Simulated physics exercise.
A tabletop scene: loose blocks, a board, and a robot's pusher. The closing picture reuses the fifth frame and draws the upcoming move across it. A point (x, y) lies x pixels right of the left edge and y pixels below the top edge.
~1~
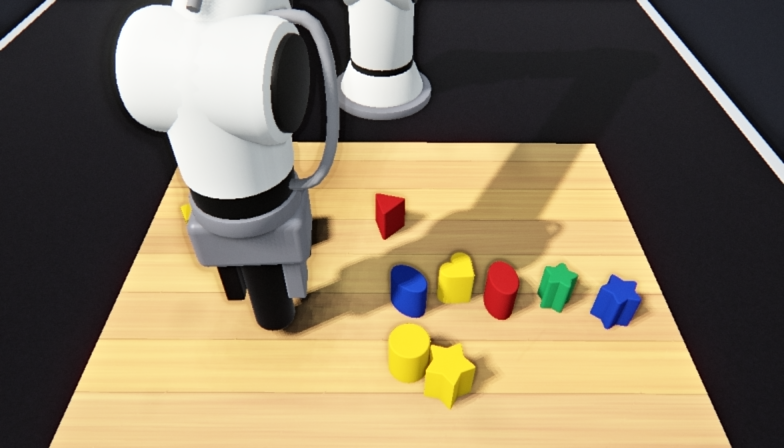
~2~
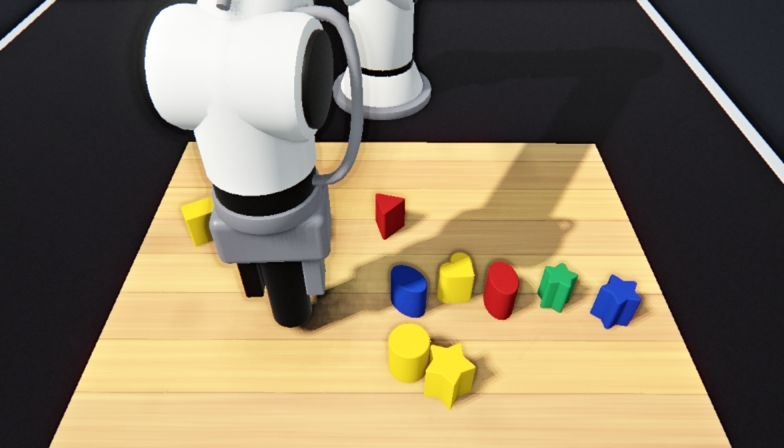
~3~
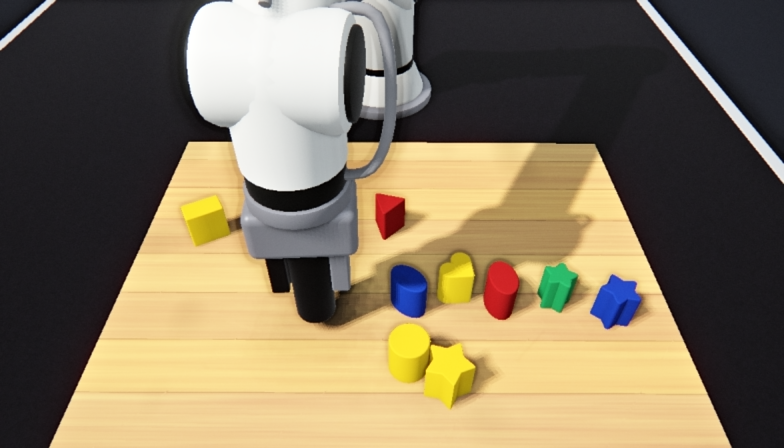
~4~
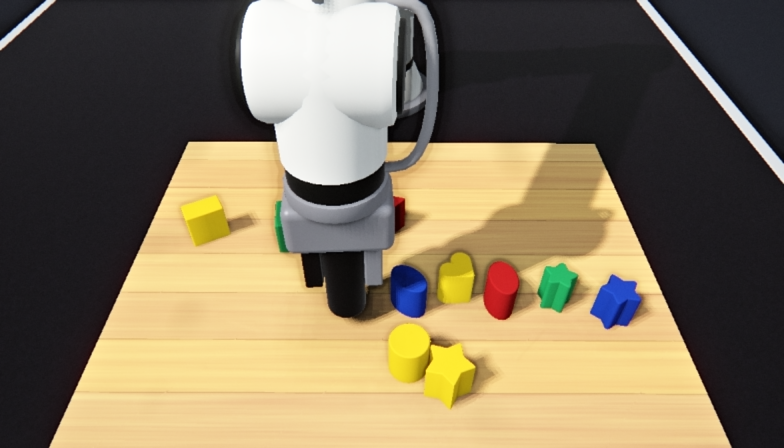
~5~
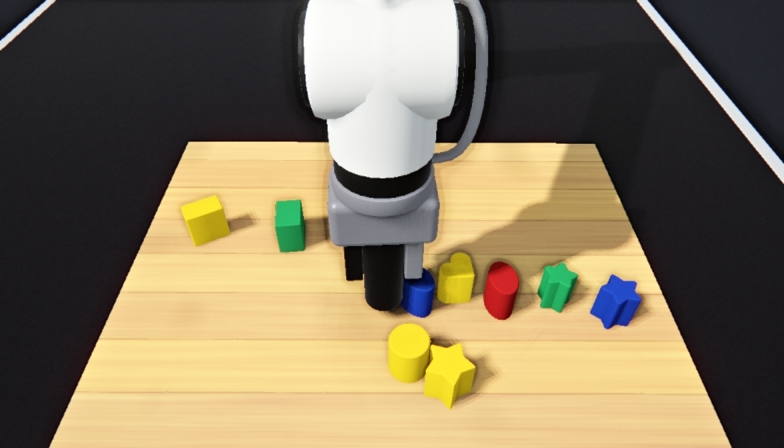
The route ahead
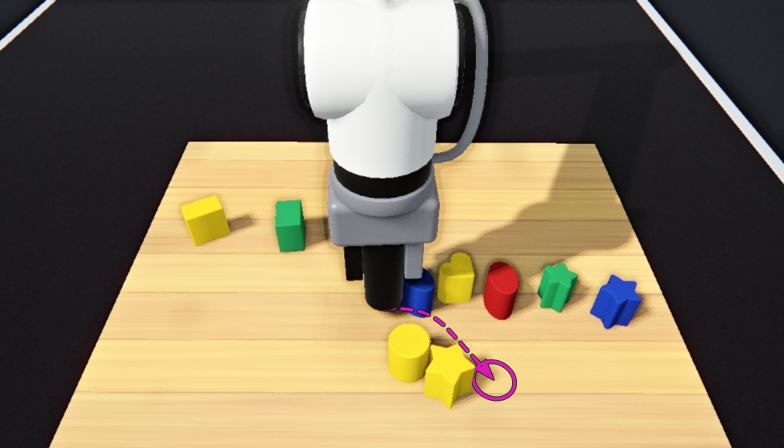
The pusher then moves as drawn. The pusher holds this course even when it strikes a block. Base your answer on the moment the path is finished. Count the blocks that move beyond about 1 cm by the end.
Of all the blocks, two travel more than a centimetre.
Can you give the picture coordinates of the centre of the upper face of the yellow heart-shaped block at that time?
My prediction: (483, 260).
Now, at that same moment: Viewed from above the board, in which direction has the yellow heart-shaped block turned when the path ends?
The twist is anticlockwise.
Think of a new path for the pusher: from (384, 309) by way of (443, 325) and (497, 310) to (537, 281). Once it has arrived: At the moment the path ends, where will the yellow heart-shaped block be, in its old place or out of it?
It is no longer where it was.
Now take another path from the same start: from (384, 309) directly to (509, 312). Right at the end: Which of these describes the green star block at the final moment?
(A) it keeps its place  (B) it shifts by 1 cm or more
My answer is option B.
The line goes from (384, 309) via (428, 315) and (461, 344), ending at (494, 380).
The first path, step by step. One third of the way, pusher at (430, 303); blue oval at (463, 280); yellow heart-shaped block at (480, 260), turned 50° anticlockwise; red oval at (507, 275), turned 15° clockwise.
Two thirds of the way, pusher at (464, 333); blue oval at (476, 284), turned 30° anticlockwise; yellow heart-shaped block at (483, 260), turned 60° anticlockwise; red oval at (509, 275), turned 15° clockwise.
At the end, pusher at (497, 369); blue oval at (476, 284), turned 30° anticlockwise; yellow star block unmoved; yellow heart-shaped block at (483, 260), turned 60° anticlockwise; red oval at (509, 275), turned 15° clockwise.
